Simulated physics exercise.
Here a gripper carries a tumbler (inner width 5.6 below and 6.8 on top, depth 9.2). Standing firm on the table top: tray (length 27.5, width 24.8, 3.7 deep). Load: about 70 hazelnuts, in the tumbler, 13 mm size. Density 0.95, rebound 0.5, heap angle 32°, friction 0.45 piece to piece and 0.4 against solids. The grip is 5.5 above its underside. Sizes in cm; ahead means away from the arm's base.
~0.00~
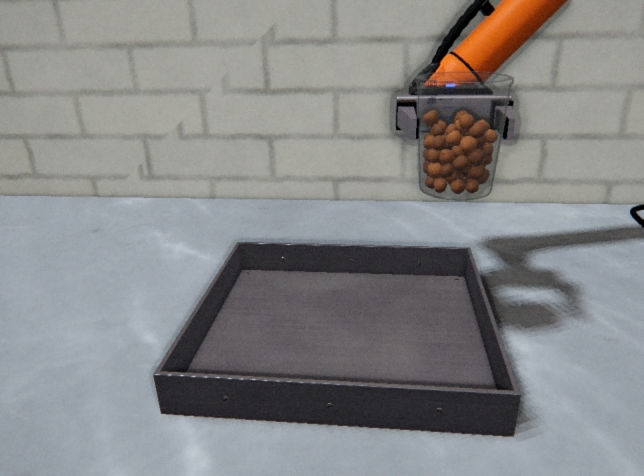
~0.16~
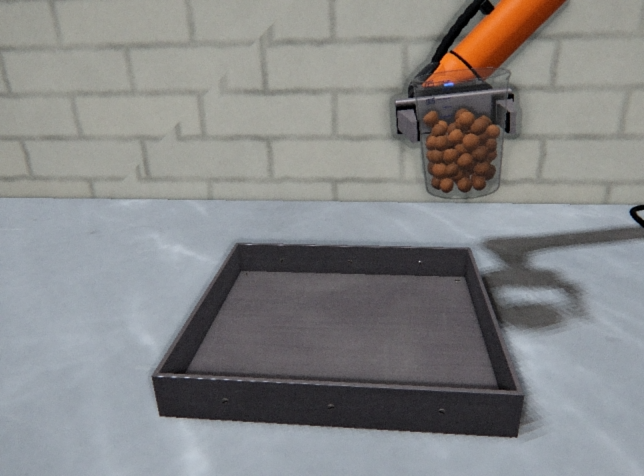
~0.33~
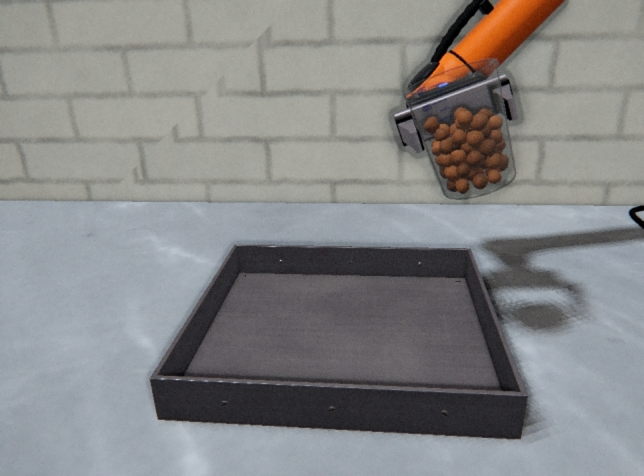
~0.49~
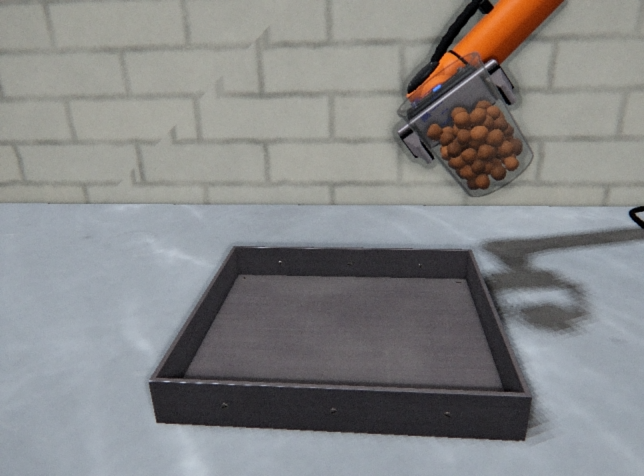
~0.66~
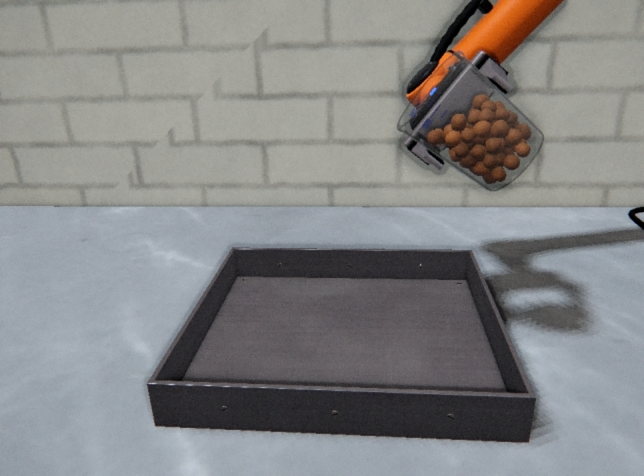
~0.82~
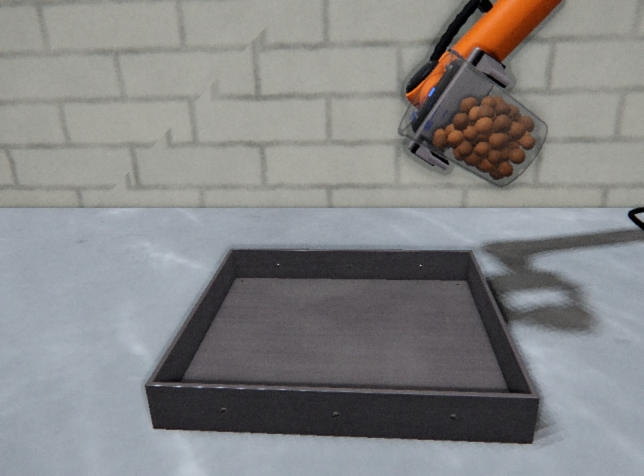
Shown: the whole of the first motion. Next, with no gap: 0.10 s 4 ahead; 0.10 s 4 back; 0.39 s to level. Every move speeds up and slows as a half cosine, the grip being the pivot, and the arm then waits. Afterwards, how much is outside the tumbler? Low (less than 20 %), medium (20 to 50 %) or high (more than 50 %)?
Share outside the tumbler: Low (less than 20 %).
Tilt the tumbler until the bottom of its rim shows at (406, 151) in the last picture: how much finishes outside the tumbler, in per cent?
About 45 per cent.
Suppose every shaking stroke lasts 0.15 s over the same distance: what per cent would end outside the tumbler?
Then about 0 per cent.
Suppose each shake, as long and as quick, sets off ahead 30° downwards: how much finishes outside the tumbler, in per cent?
About 0 per cent.
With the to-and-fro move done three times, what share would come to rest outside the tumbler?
It would be near 15 per cent.
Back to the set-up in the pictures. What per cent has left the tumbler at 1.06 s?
Some 5 per cent.
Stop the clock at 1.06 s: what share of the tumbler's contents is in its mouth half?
Some 40 per cent.
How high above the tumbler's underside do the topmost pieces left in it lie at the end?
Some 7.0 cm.
After 1.06 s, tilted 56° forward, highest piece 22 above the table; 64 in the tumbler, 4 in flight or on a rim.
After 1.29 s, tilted 12° forward, highest piece 23 above the table; 63 in the tumbler, 5 in the tray.
After 1.61 s, level, highest piece 22 above the table; 63 in the tumbler, 5 in the tray.
After 2.66 s, level, highest piece 22 above the table; 63 in the tumbler, 5 in the tray.
In the end, 63 in the tumbler, 5 in the tray. That is 7 % outside the tumbler.
